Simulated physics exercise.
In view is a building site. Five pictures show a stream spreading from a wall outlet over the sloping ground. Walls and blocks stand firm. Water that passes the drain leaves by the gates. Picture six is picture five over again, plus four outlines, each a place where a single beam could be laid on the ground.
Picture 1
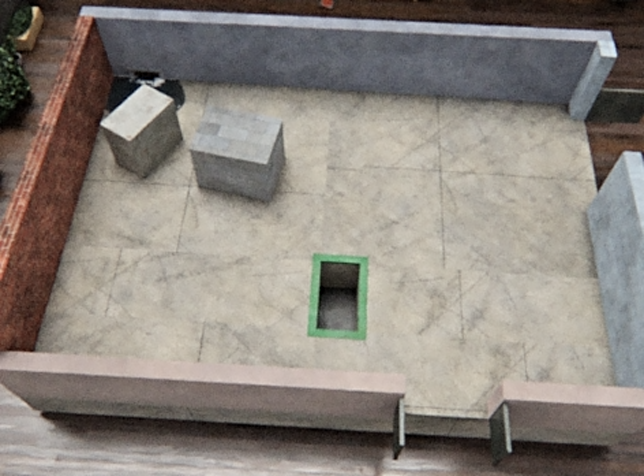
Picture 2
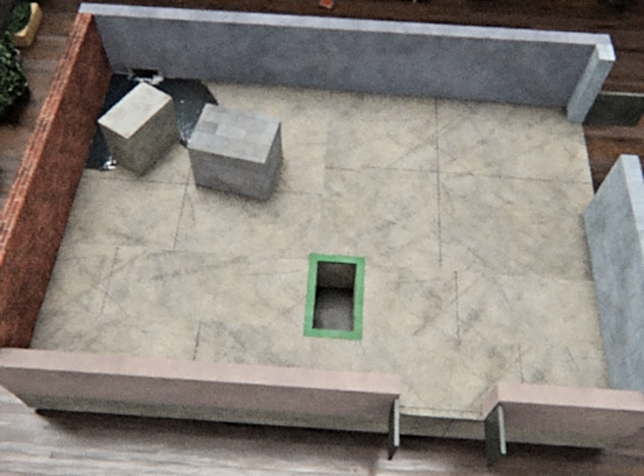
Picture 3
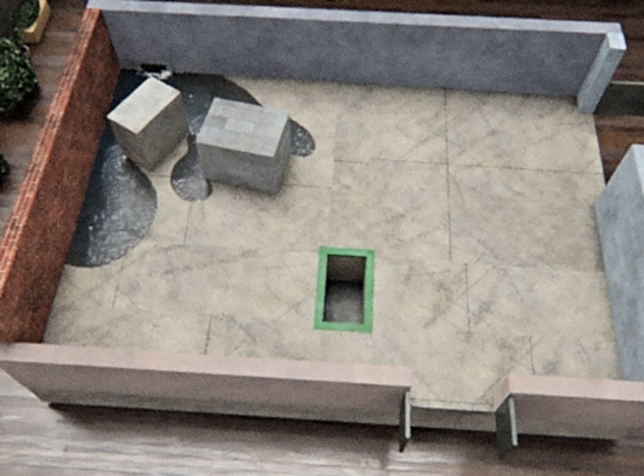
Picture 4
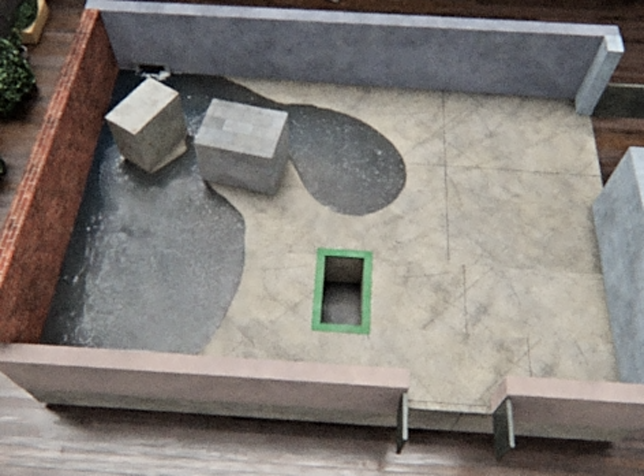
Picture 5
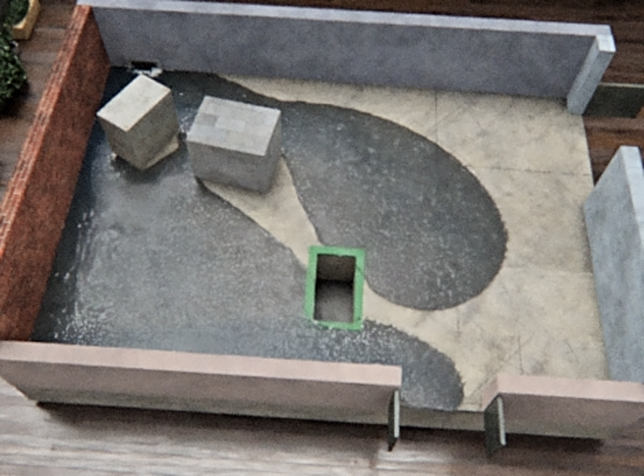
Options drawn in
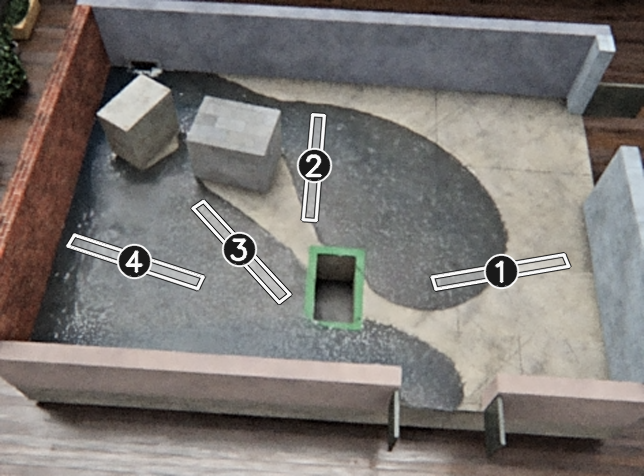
A walled building site with a pale concrete floor is seen from above at an angle, with brick on the left and openings at the right and lower right. Two grey blocks stand at the upper left, and a green-rimmed gully sits near the middle. Dark liquid spreads from the upper-left corner around the blocks, down the left side and rightward in broad lobes, as the view shifts slightly.
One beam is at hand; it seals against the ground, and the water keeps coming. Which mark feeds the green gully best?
4 is best.
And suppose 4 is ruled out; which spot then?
That would be 2.
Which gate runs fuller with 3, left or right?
The left one.
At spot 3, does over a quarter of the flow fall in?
No.
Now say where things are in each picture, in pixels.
In the first frame, outfall at (147, 74); green gully at (339, 295); open gate at (443, 399); open gate at (578, 163); front seen at (116, 95), 3 % of the ground wet; green gully still dry.
In the second frame, front seen at (109, 163), 7 % of the ground wet; green gully still dry.
In the third frame, front seen at (107, 260), 15 % of the ground wet; green gully still dry.
In the fourth frame, front seen at (195, 328), 35 % of the ground wet; green gully still dry.
In the fifth frame, front seen at (495, 269), 58 % of the ground wet; green gully still dry.
On the marked copy, 1 from (434, 283) to (566, 260); 2 from (309, 220) to (318, 115); 3 from (198, 204) to (284, 298); 4 from (71, 240) to (200, 282).
With 1, about 14 % of the stream goes into the green gully, about 83 % out by the gates.
With 2, about 23 % of the stream goes into the green gully, about 73 % out by the gates.
With 3, about 13 % of the stream goes into the green gully, about 85 % out by the gates.
With 4, about 37 % of the stream goes into the green gully, about 60 % out by the gates.
